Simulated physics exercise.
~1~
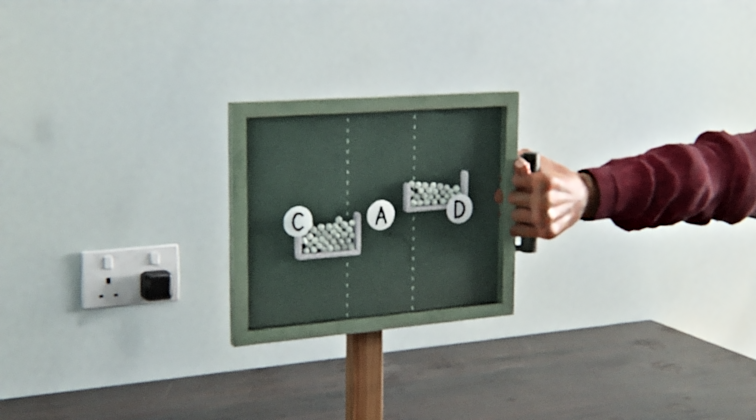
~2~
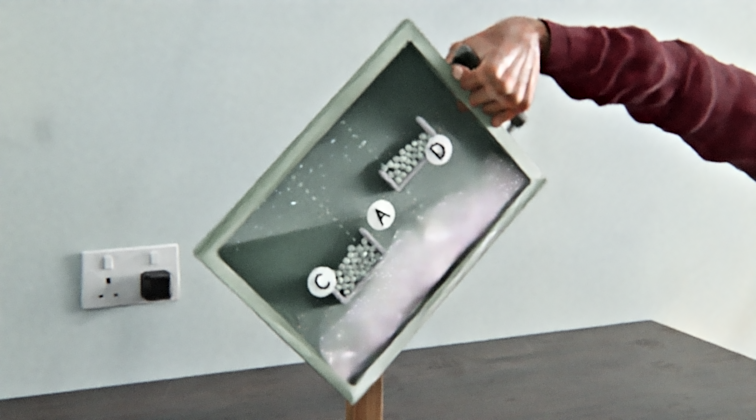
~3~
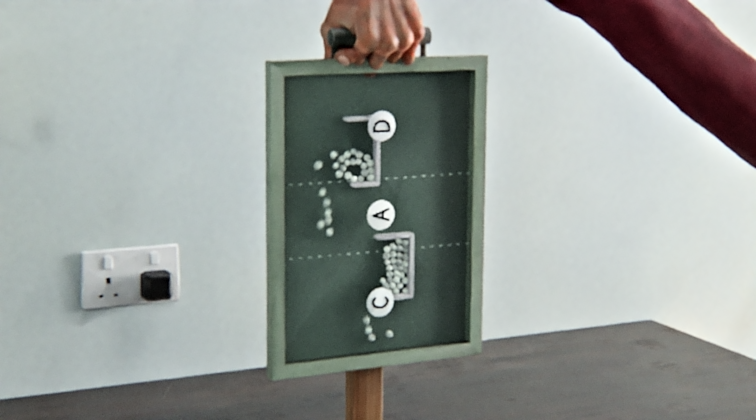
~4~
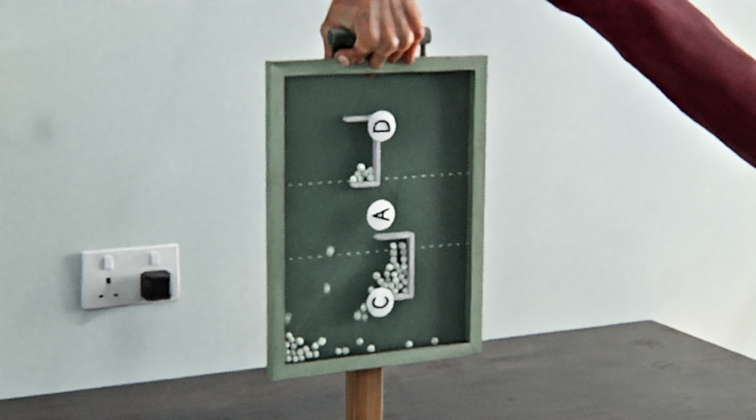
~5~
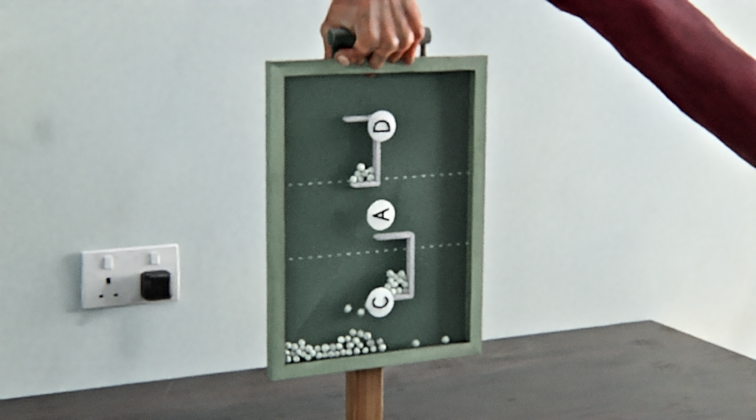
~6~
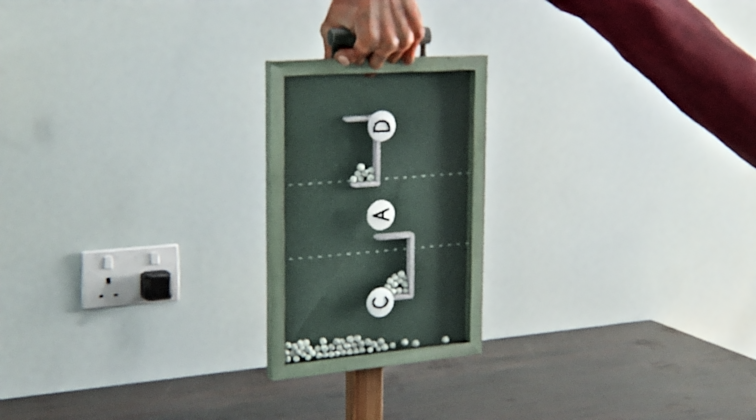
Green framed board being turned anticlockwise onto its end by hand, small white beads spilling from two trays and settling along the bottom.
